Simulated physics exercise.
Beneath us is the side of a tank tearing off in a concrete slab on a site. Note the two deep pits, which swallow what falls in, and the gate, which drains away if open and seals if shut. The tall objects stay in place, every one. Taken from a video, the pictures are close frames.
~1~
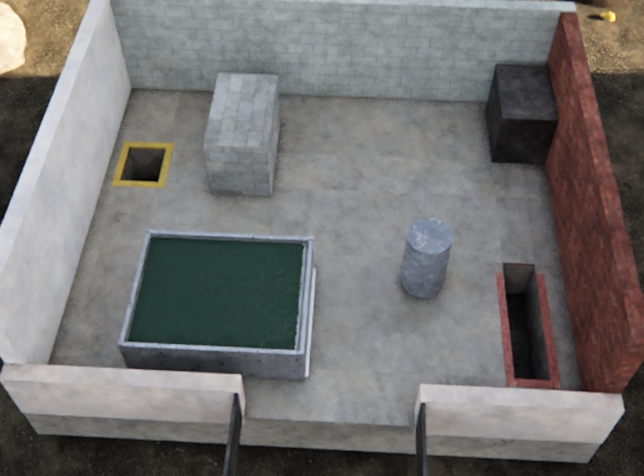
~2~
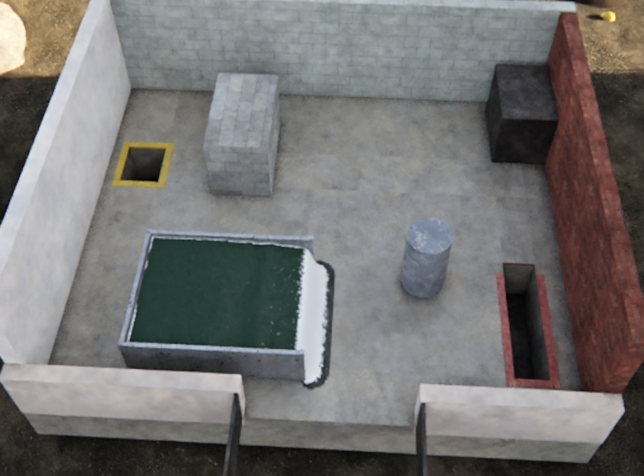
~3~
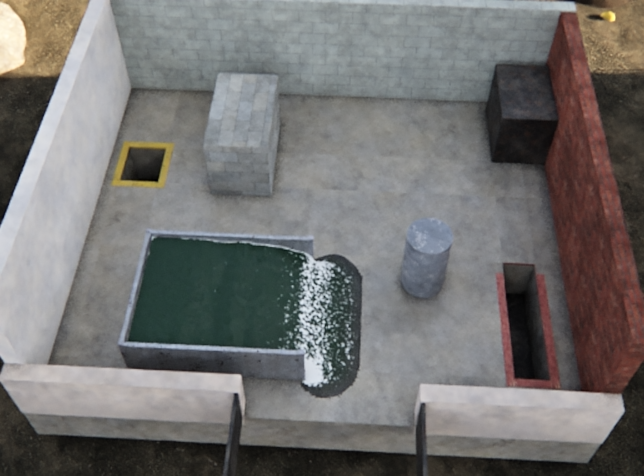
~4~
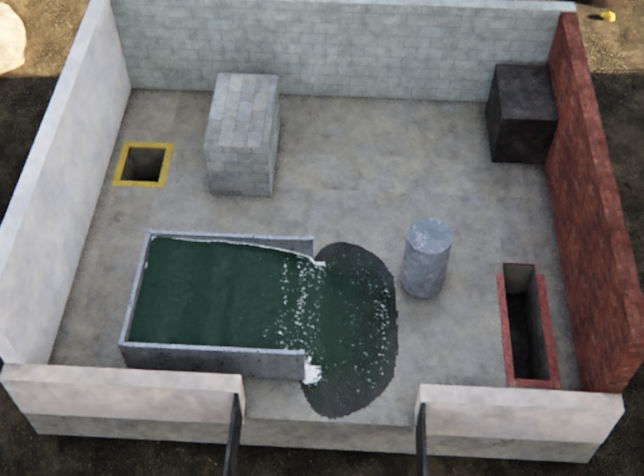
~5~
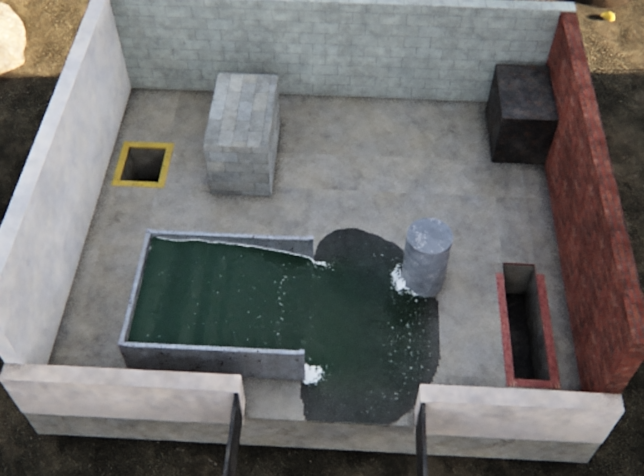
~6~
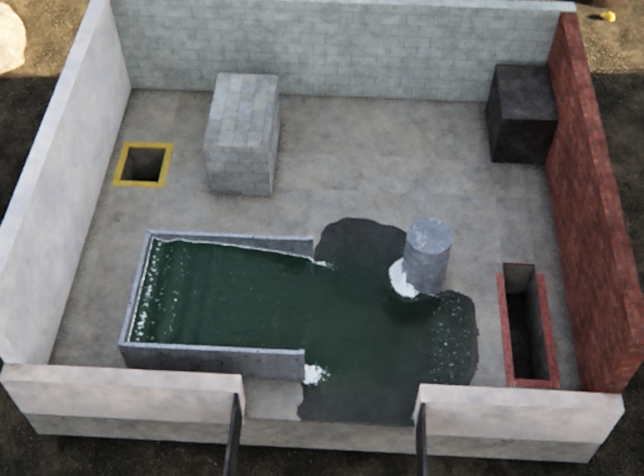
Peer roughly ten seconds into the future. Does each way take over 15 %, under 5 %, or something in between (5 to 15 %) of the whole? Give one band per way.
As I see it, the gate gets a medium chunk - five to fifteen per cent; the yellow pit gets a mere sliver - short of five per cent; the red pit gets a sizeable chunk - beyond fifteen per cent.
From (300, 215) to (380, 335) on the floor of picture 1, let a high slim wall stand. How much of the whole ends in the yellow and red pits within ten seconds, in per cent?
I'd give yellow roughly 0 % and red roughly 25 %.
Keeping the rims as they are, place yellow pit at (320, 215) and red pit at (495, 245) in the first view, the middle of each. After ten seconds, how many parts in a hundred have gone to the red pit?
Red: About 35 %.
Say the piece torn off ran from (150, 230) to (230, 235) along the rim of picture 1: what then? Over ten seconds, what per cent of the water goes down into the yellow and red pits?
Estimates in per cent: Yellow 40, red 6.
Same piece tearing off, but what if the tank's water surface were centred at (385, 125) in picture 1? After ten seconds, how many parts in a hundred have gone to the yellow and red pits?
After ten seconds: Yellow pit at 8 percent, red pit at 40 percent.
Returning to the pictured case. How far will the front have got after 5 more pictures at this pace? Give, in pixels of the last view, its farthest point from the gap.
Roughly at (582, 418).
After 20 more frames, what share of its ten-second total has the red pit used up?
Some 55 per cent.
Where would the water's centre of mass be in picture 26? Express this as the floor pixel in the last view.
Roughly (375, 291) in the last picture.
A moment on, water covers 25 % of the floor; the gate 2 %, the yellow pit 0 %, the red pit 4 %.
Next, water covers 40 % of the floor; the gate 4 %, the yellow pit 0 %, the red pit 13 %.
Then, water covers 50 % of the floor; the gate 6 %, the yellow pit 0 %, the red pit 30 %.
Later, water covers 55 % of the floor; the gate 8 %, the yellow pit 0 %, the red pit 46 %.
In the end, water covers 70 % of the floor; the gate 10 %, the yellow pit 0 %, the red pit 56 %.
